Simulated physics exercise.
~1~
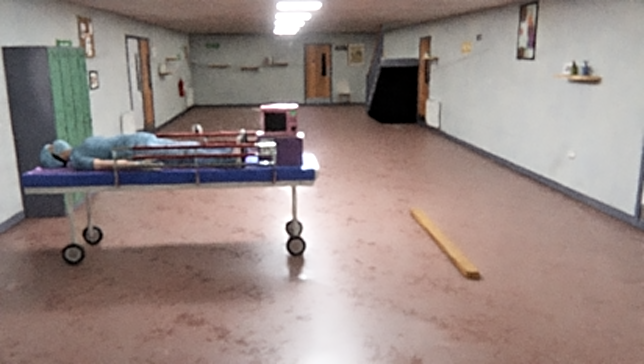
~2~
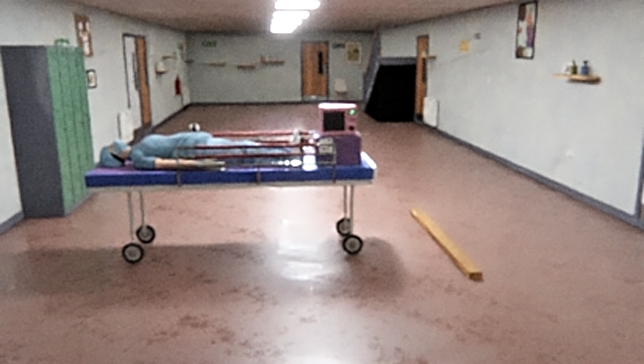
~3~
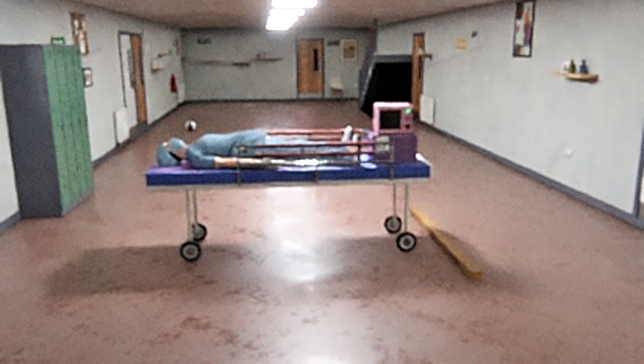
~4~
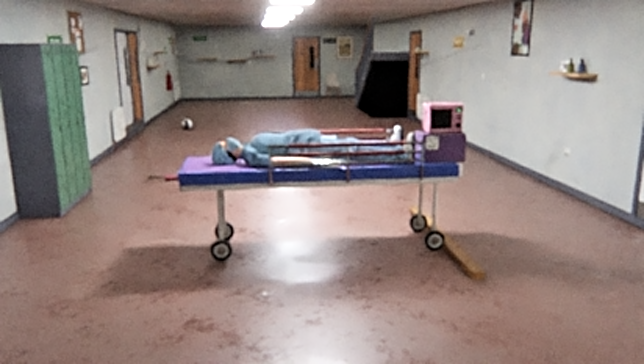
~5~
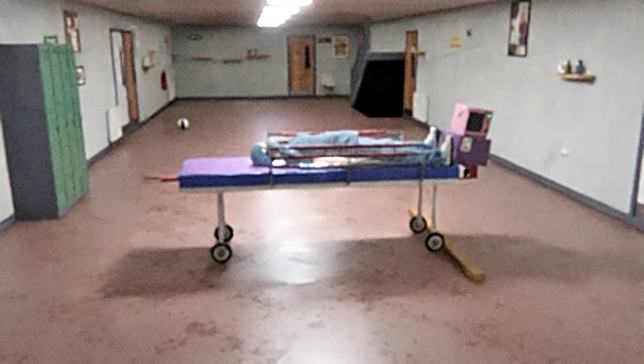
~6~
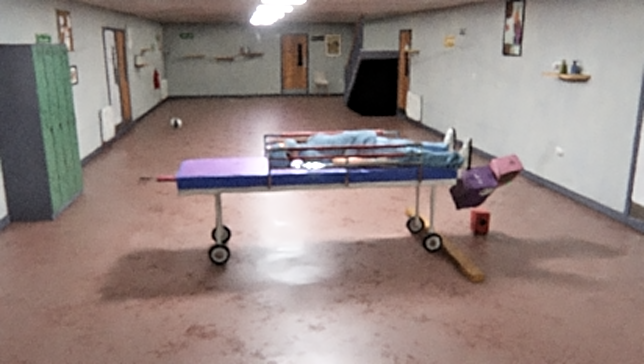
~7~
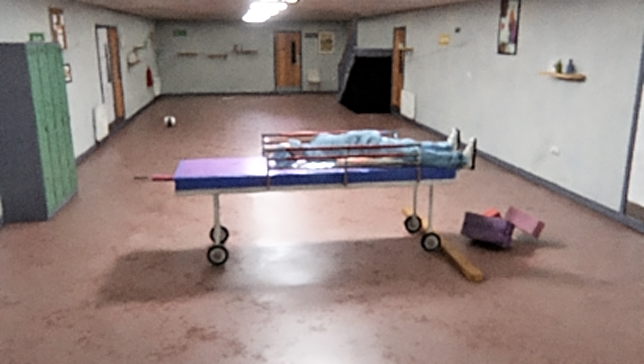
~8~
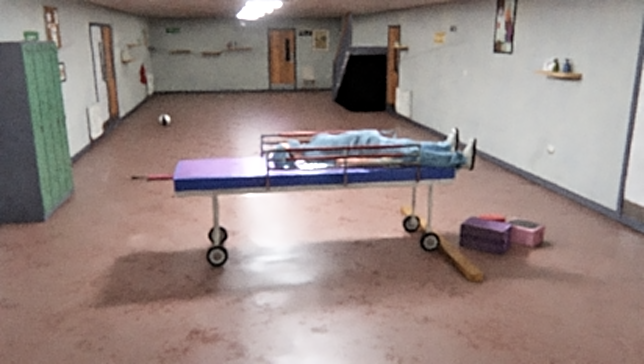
The clip shows a gurney carrying a person in blue rolling right along a corridor and stopping at a yellow sill. The person slides on until the feet overhang the end, while a purple holdall, a pink monitor and a red pump drop off onto the floor.
